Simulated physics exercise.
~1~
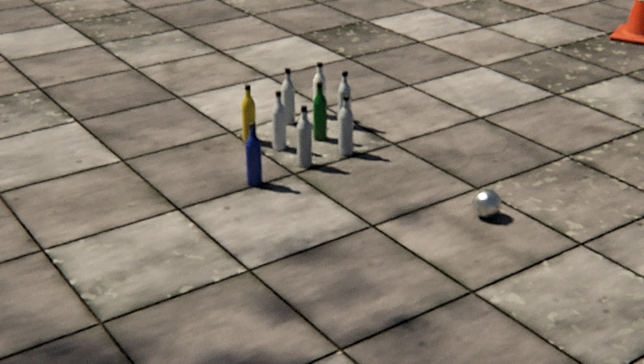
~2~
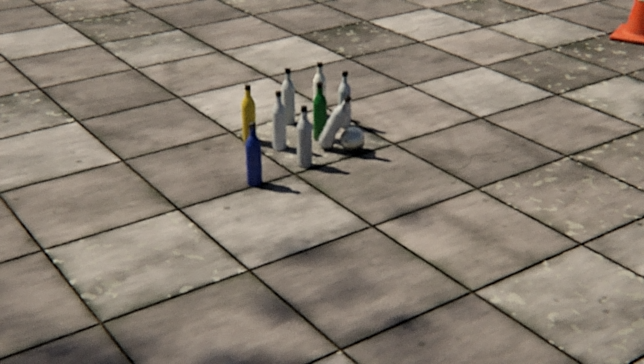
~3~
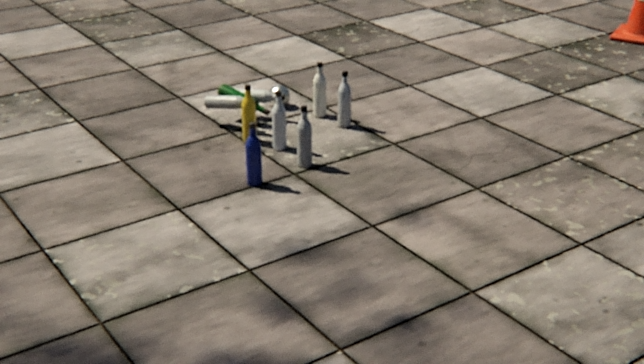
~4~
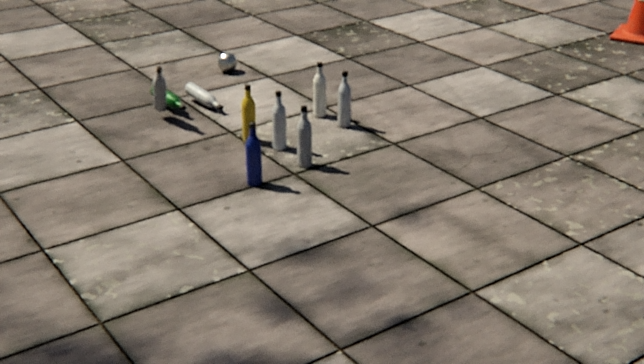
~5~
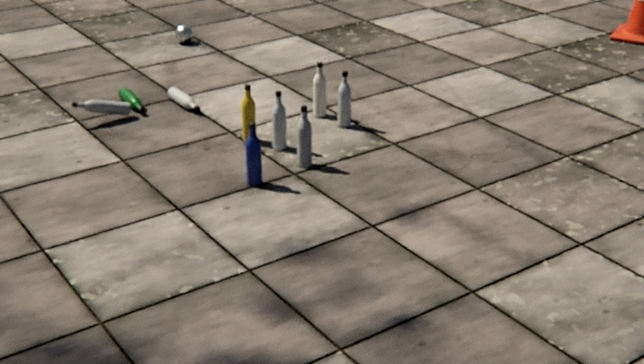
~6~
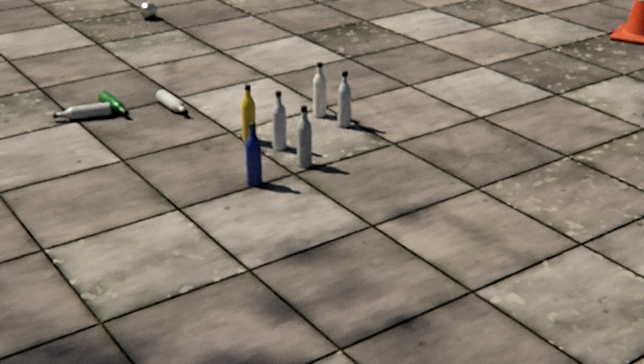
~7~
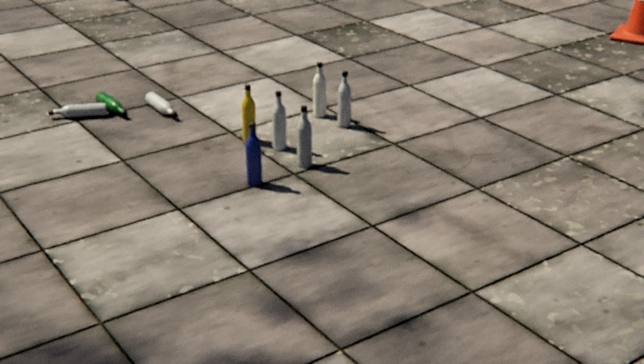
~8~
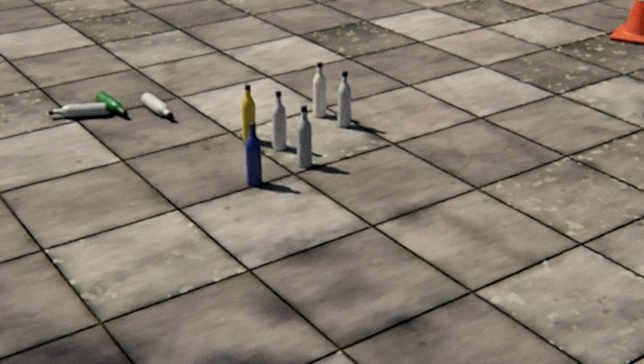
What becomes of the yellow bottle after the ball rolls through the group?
The yellow bottle is still standing upright in its original place, just behind the blue one.
A shiny ball rolled in from the right across the paving and struck a group of standing bottles, knocking the green one and two pale ones away to the left, then rolled out of view while the blue and yellow bottles stayed upright.
